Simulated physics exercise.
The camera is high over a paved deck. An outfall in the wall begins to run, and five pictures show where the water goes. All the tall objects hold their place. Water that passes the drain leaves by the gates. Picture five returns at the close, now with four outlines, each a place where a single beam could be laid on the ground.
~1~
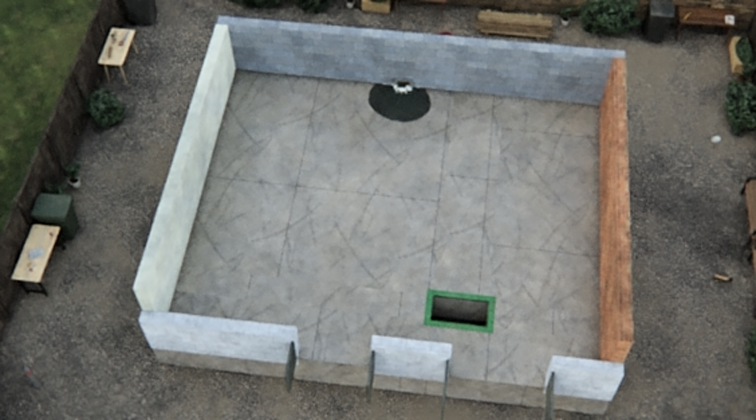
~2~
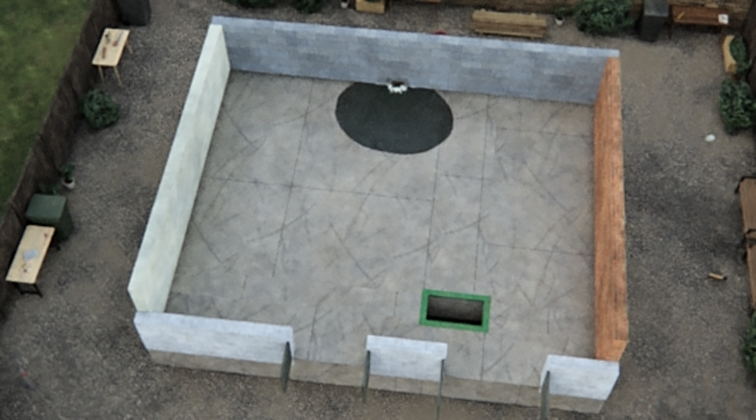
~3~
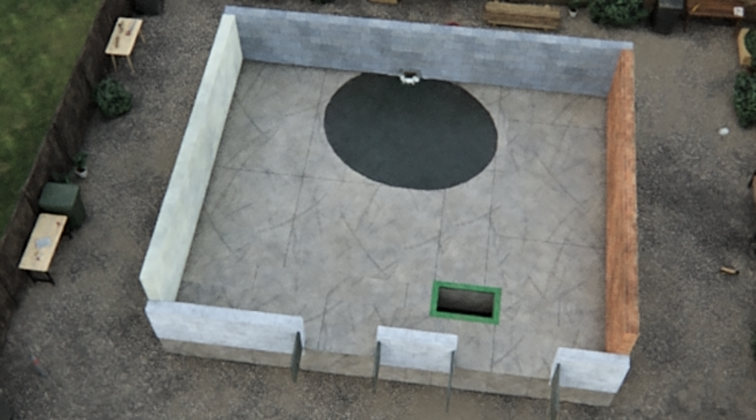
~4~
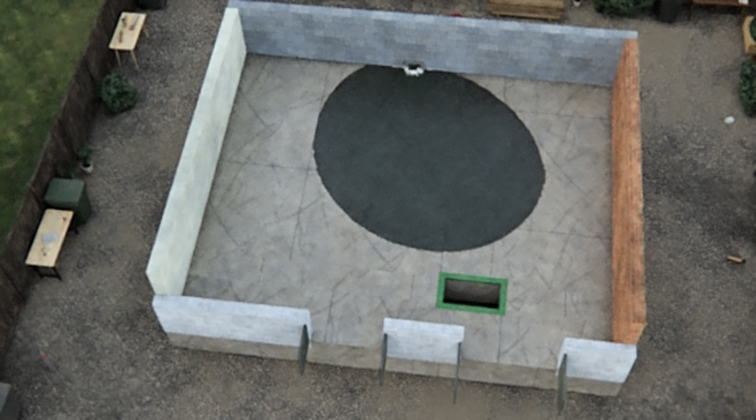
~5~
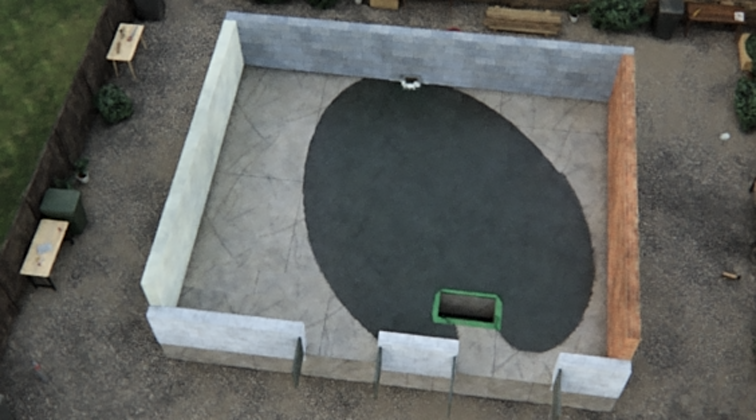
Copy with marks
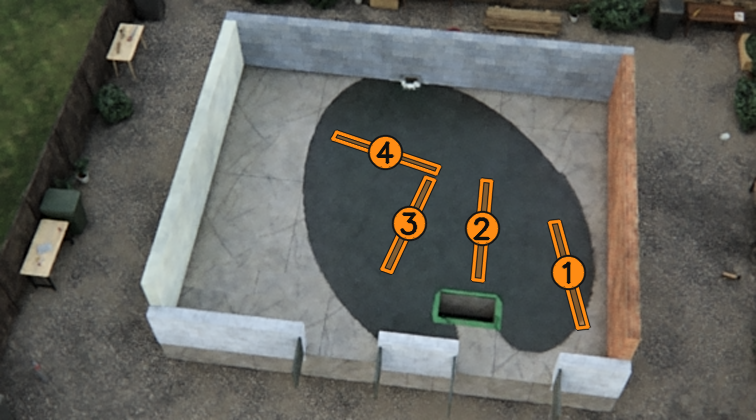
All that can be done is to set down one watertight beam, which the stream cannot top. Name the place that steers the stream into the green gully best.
2.
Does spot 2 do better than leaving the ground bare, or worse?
Spot 2 is better.
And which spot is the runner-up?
The answer is 1.
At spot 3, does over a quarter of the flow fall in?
No.
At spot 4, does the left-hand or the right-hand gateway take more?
More leaves on the right.
On the marked copy, 1 from (554, 221) to (582, 327); 2 from (477, 280) to (486, 180); 3 from (386, 270) to (430, 178); 4 from (334, 135) to (437, 170).
Choosing 1, about 32 % of the stream runs into the green gully, about 68 % out by the gates.
Choosing 2, about 51 % of the stream runs into the green gully, about 49 % out by the gates.
Choosing 3, about 10 % of the stream runs into the green gully, about 90 % out by the gates.
Choosing 4, about 10 % of the stream runs into the green gully, about 90 % out by the gates.
